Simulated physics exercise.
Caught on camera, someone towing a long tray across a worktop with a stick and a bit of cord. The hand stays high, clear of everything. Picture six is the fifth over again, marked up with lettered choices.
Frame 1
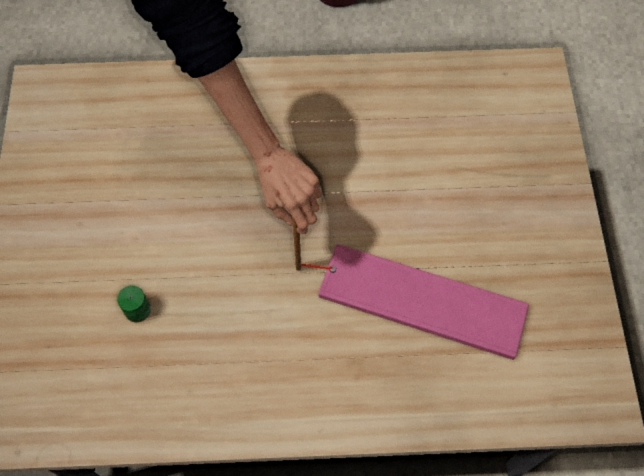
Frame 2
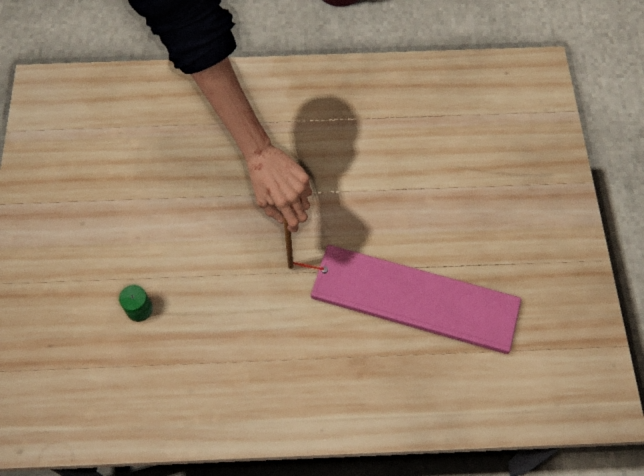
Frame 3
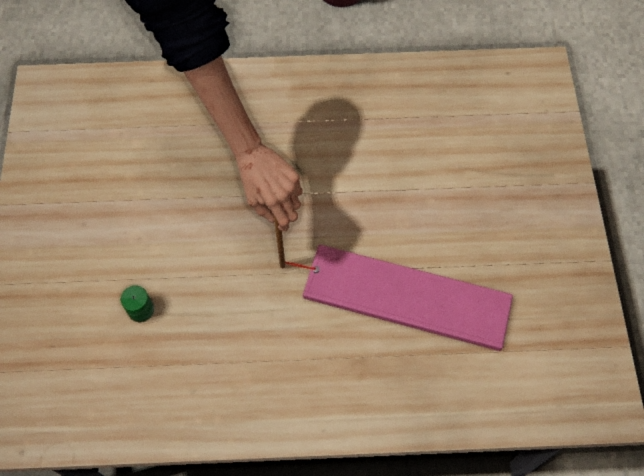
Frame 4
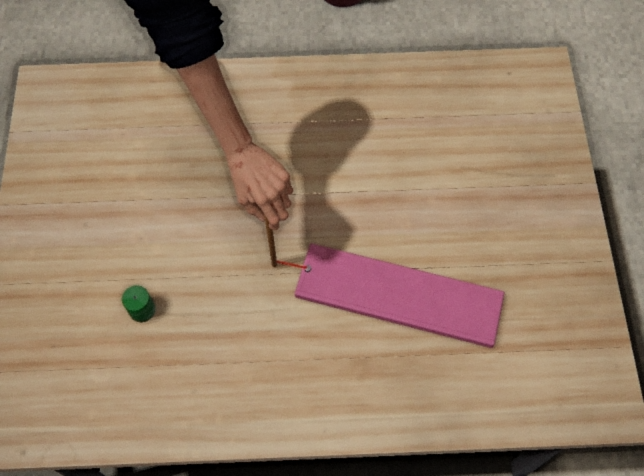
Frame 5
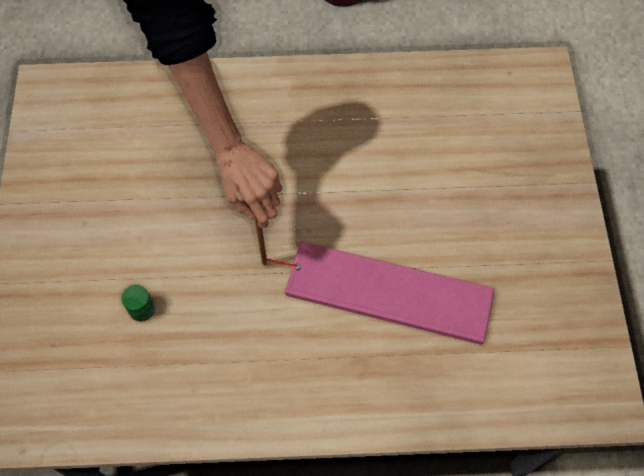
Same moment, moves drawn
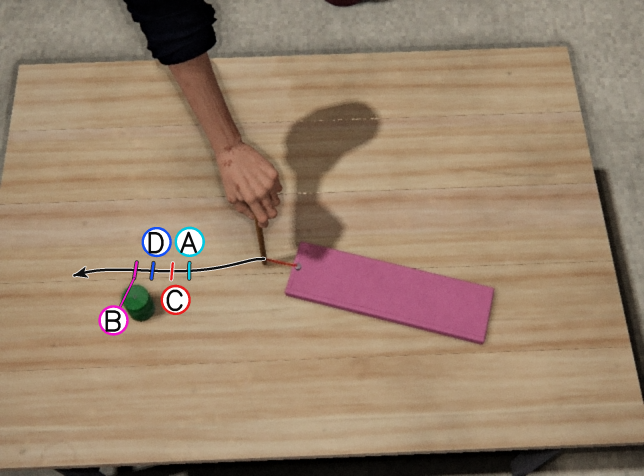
A long, flat pink tray lies at a slight slant right of centre on a pale wooden worktop, seen from high above with grey floor around it. A hand in a dark sleeve reaches in from the top, holding a stick corded to the tray's left end, while a green candle stands at left. The hand draws the tray slowly a short way left, its shadow shifting alongside.
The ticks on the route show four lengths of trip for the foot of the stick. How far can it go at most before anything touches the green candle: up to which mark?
Stop at B.
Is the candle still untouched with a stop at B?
Yes.
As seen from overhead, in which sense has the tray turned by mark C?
Anticlockwise.
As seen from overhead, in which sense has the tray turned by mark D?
Anticlockwise.
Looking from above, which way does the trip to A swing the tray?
Anticlockwise.
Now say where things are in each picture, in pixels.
In the first picture, pink tray (424, 298); green candle (134, 304).
In the second picture, pink tray (416, 296); green candle (136, 304).
In the third picture, pink tray (408, 294); green candle (138, 304).
In the fourth picture, pink tray (400, 292); green candle (139, 304).
In the fifth picture, pink tray (390, 290); green candle (139, 303).
On the marked copy, A at (189, 271); B at (135, 270); C at (172, 271); D at (152, 271); the route from (264, 259) via (170, 271) to (74, 275).
With B. Early on, foot of the stick (219, 268), middle of the tray (347, 284).
Further on, foot of the stick (175, 272), middle of the tray (304, 282).
At the end, foot of the stick (136, 271), middle of the tray (265, 279); nothing has been touched.
As for the rest, A is safe but short; C is safe but short; D is safe but short.
